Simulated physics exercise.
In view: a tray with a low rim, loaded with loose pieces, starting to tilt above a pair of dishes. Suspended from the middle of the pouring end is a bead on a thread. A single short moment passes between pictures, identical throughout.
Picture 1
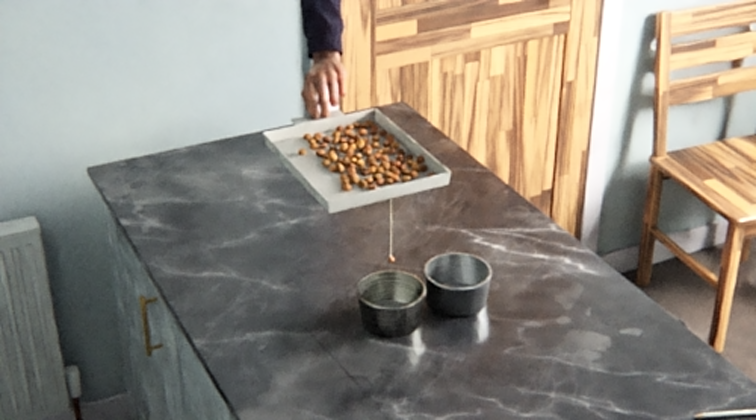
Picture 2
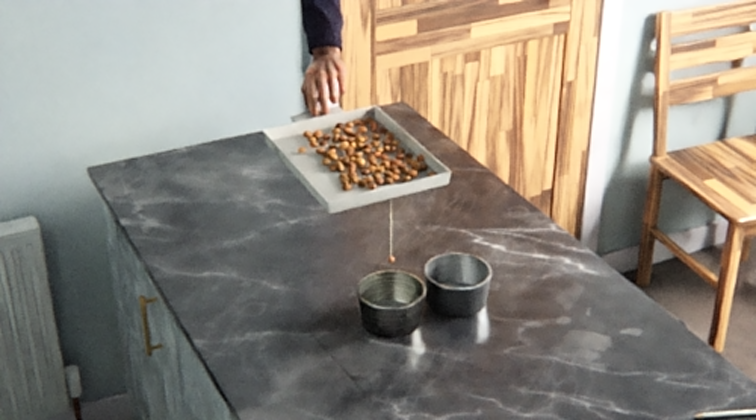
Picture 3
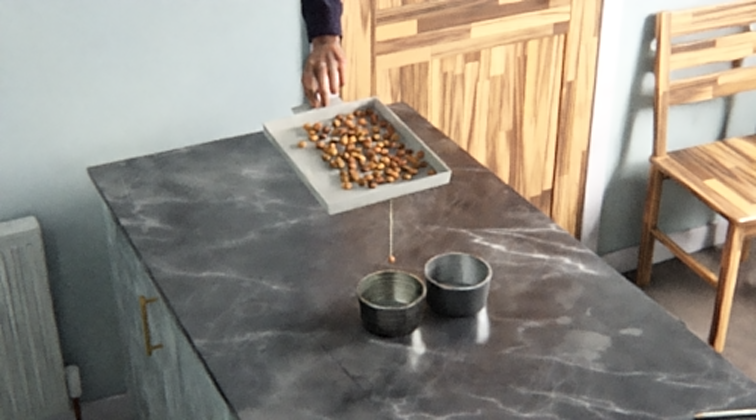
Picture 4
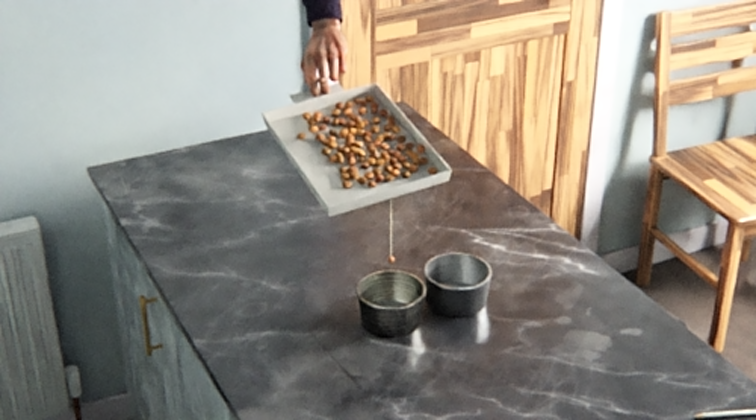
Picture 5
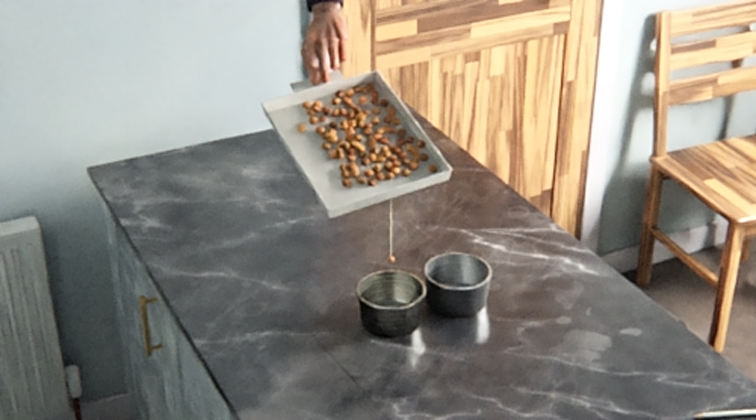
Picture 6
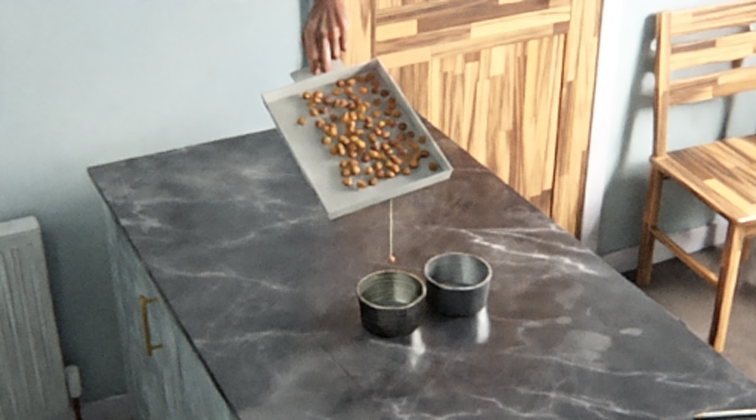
In this clip, a hand gradually raises the far end of a gray tray of small brown pieces above a dark marbled counter, steepening its slant, while two dark dishes and a small bead on a thread stay still.
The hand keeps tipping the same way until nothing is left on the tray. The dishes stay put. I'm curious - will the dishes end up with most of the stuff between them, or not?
The dishes save the lesser portion.
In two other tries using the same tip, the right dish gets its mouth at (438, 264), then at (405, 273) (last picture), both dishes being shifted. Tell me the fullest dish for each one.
One: The dish on the left. Two: The left-hand dish.
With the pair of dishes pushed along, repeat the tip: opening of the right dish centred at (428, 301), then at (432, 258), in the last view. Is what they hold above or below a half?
Place 1: Lower than half; place 2: Lower than half.
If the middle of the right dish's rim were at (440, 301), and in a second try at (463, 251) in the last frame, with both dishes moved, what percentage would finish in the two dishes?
Roughly 10 % and 0 %.
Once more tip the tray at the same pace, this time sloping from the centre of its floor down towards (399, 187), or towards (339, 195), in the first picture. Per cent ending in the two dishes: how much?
Case one 80 %; case two 0 %.
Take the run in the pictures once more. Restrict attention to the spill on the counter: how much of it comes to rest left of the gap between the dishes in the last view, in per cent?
My estimate is some 100 per cent.
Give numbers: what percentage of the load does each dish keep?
Left dish 30, right dish 0 %.
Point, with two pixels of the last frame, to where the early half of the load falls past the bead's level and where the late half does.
Points: About (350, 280), then about (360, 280).
Soon after the last picture, tray tipped steeply; nearly all on the tray; a stray few in the air.
A little later, tray tipped past a quarter turn; a small part on the tray; about a quarter in the left dish; about a third outside both; about a quarter in the air.
Later still, tray tipped past a quarter turn; about a third in the left dish; about two thirds outside both.
At rest, tray tipped past a quarter turn; about a third in the left dish; none in the right dish; about two thirds outside both.
